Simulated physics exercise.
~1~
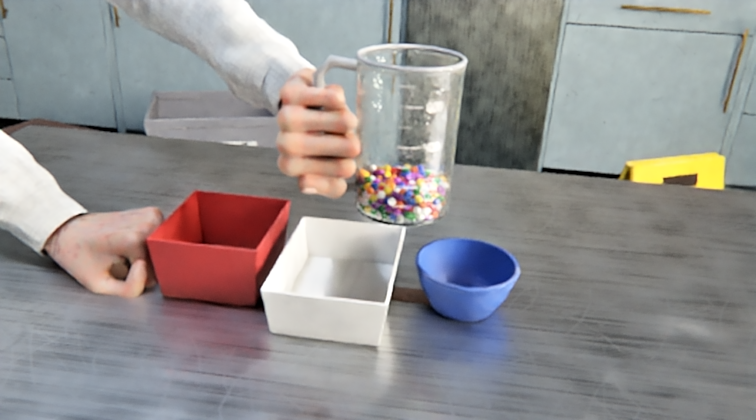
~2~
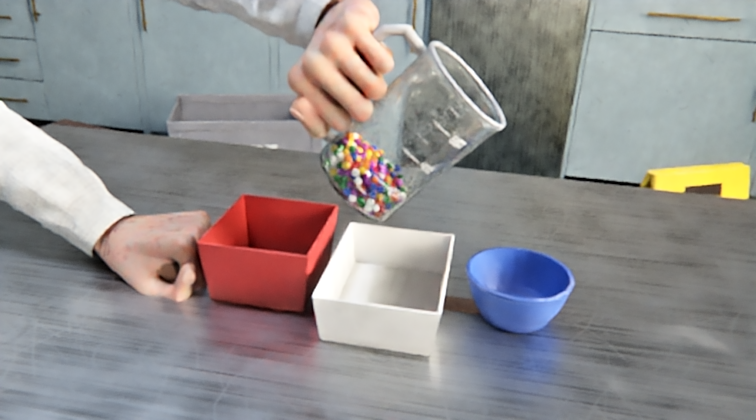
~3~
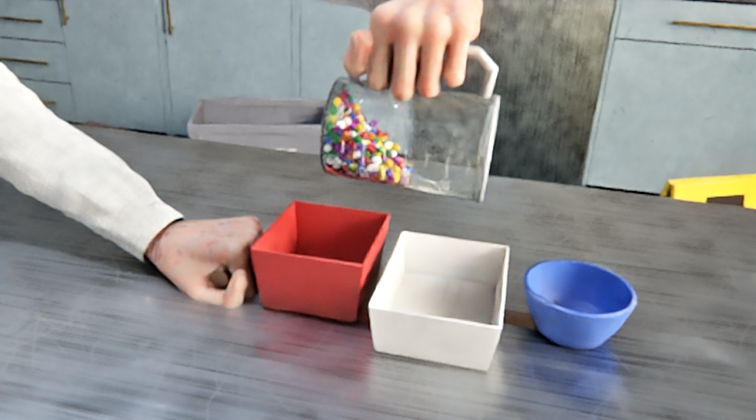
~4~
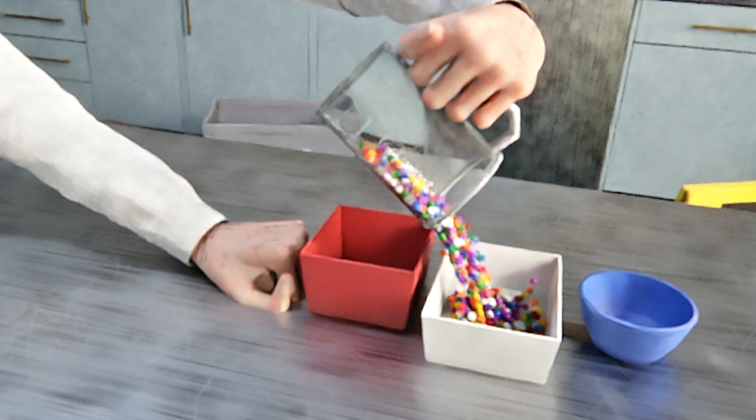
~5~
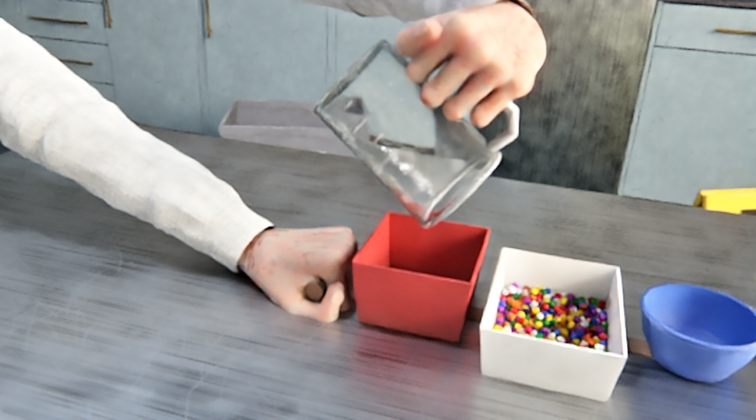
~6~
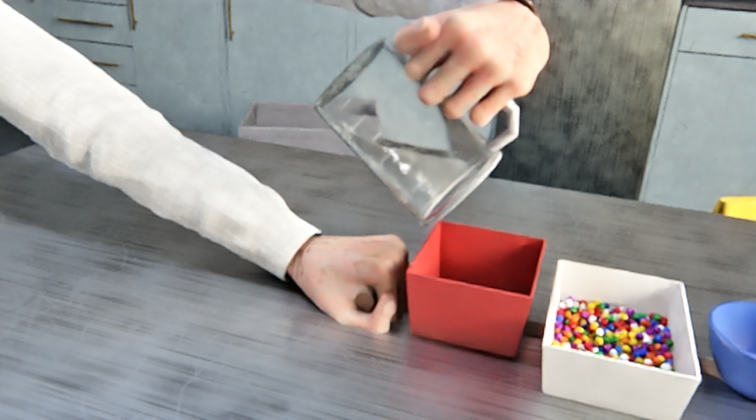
On a grey table, a hand tipped a clear jug of colourful beads as a red tin, a white tin and a blue bowl slid right, and the beads poured into the white tin, where they all lay as the emptied jug stayed tilted.
